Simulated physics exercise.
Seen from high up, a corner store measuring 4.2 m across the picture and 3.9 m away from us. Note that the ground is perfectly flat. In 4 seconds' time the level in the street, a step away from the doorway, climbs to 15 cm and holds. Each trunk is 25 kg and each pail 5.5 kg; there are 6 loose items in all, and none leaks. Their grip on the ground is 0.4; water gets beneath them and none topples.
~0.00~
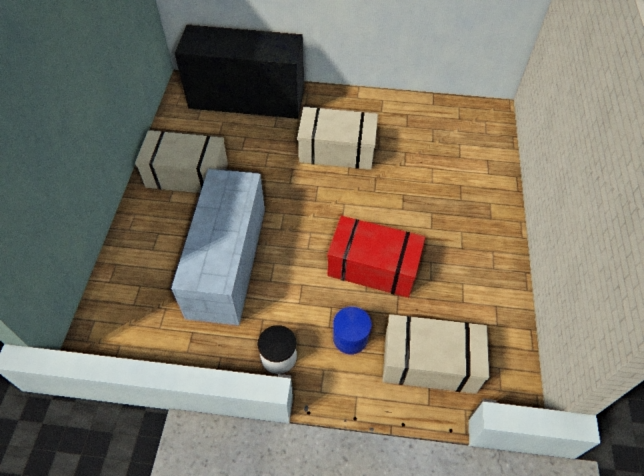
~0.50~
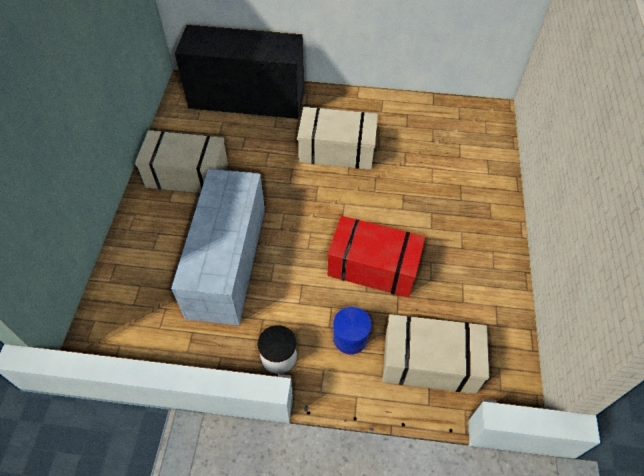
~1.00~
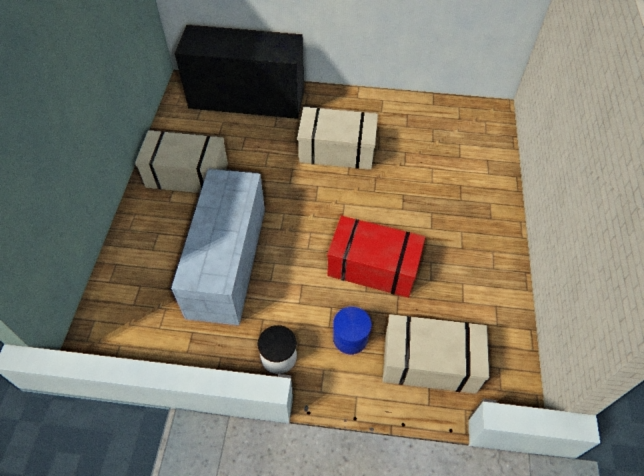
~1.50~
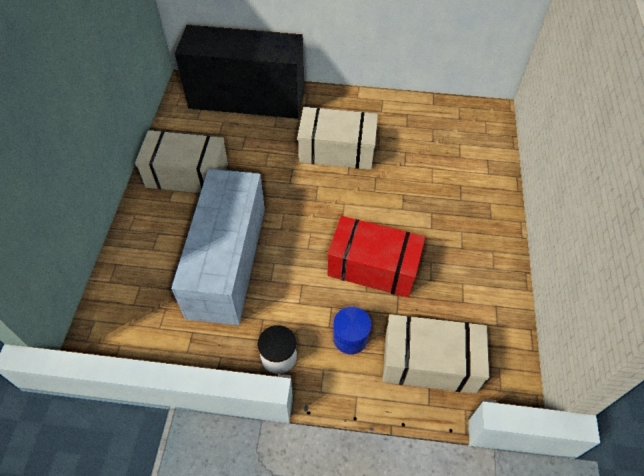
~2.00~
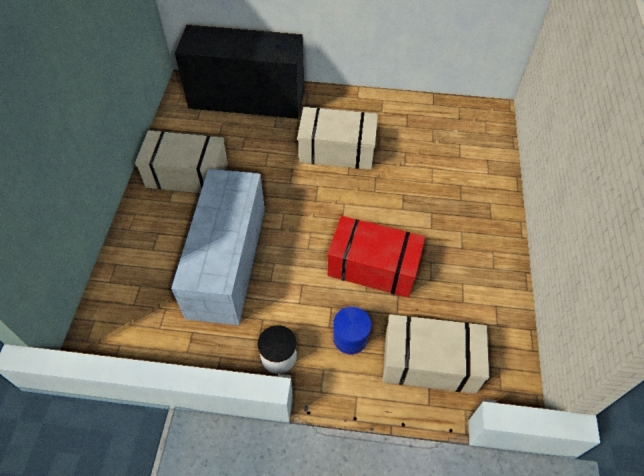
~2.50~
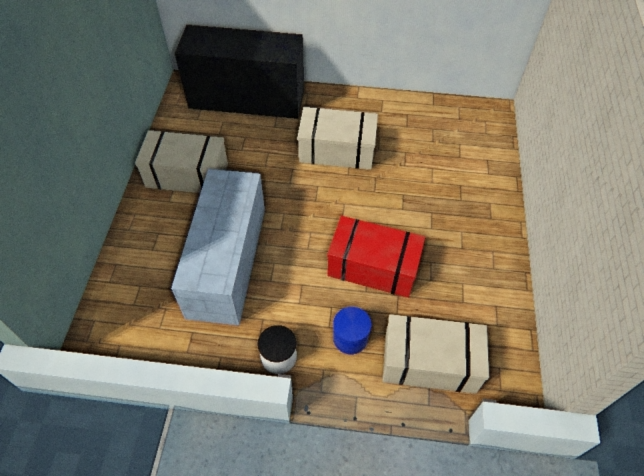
Water spread over the dark ground outside a small wood-floored store, covered the pale strip before the doorway, then crept just inside the opening, while the red trunk, blue pail and everything else stayed still.
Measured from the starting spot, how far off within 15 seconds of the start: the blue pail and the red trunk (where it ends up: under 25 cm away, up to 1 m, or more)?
By the end, the blue pail has gone a long way and the red trunk has gone a long way.
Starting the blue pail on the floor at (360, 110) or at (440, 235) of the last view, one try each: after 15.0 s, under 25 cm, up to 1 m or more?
Try one: Moderate displacement; try two: Large displacement.
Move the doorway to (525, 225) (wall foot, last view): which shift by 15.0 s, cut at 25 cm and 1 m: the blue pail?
Well, the blue pail scoots a little.
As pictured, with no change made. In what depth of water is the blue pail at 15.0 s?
About 9 cm.
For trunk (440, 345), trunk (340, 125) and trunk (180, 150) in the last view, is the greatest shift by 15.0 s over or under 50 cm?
The first is higher, the second higher and the third higher.
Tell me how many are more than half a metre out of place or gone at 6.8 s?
It comes to 3.
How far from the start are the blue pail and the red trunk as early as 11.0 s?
Shifts by then: Around 300 and 200 cm.
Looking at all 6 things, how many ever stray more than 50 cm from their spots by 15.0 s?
That comes to 5.
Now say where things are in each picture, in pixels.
The first frame shows the blue pail at (352, 324), on the bottom; the red trunk at (377, 245), on the bottom; 0.0 m2 under water; 0 of 6 have shifted.
The second frame shows the blue pail at (352, 324), on the bottom; the red trunk at (377, 245) rests on the ground; 0.0 m2 under water; 0 of 6 have shifted.
The third frame shows the blue pail at (352, 324), on the bottom; the red trunk at (377, 245), on the bottom; water covers 0.0 m2; 0 of 6 have shifted.
The fourth frame shows the blue pail at (352, 324) rests on the ground; the red trunk at (377, 245) rests on the ground; 0.0 m2 under water; 0 of 6 have shifted.
The fifth frame shows the blue pail at (352, 324) rests on the ground; the red trunk at (377, 245) rests on the ground; water covers 0.0 m2; 0 of 6 have shifted.
The sixth frame shows the blue pail at (352, 324) rests on the ground; the red trunk at (377, 245) rests on the ground; 0.2 m2 under water; 0 of 6 have shifted.
After 3.5 s the blue pail is near (350, 315), 0.1 m from its start, aground; the red trunk is near (377, 245), 0.0 m from its start, aground; 0 afloat.
After 6.8 s the blue pail is near (299, 148), 2.1 m from its start, aground; the red trunk is near (388, 186), 0.7 m from its start, aground; 0 afloat.
After 11.0 s the blue pail is near (154, 114), 3.2 m from its start, afloat; the red trunk is near (391, 101), 1.9 m from its start, afloat; 4 afloat.
After 15.0 s the blue pail is near (86, 284), 2.3 m from its start, afloat; the red trunk is near (257, 128), 1.8 m from its start, afloat; 5 afloat.
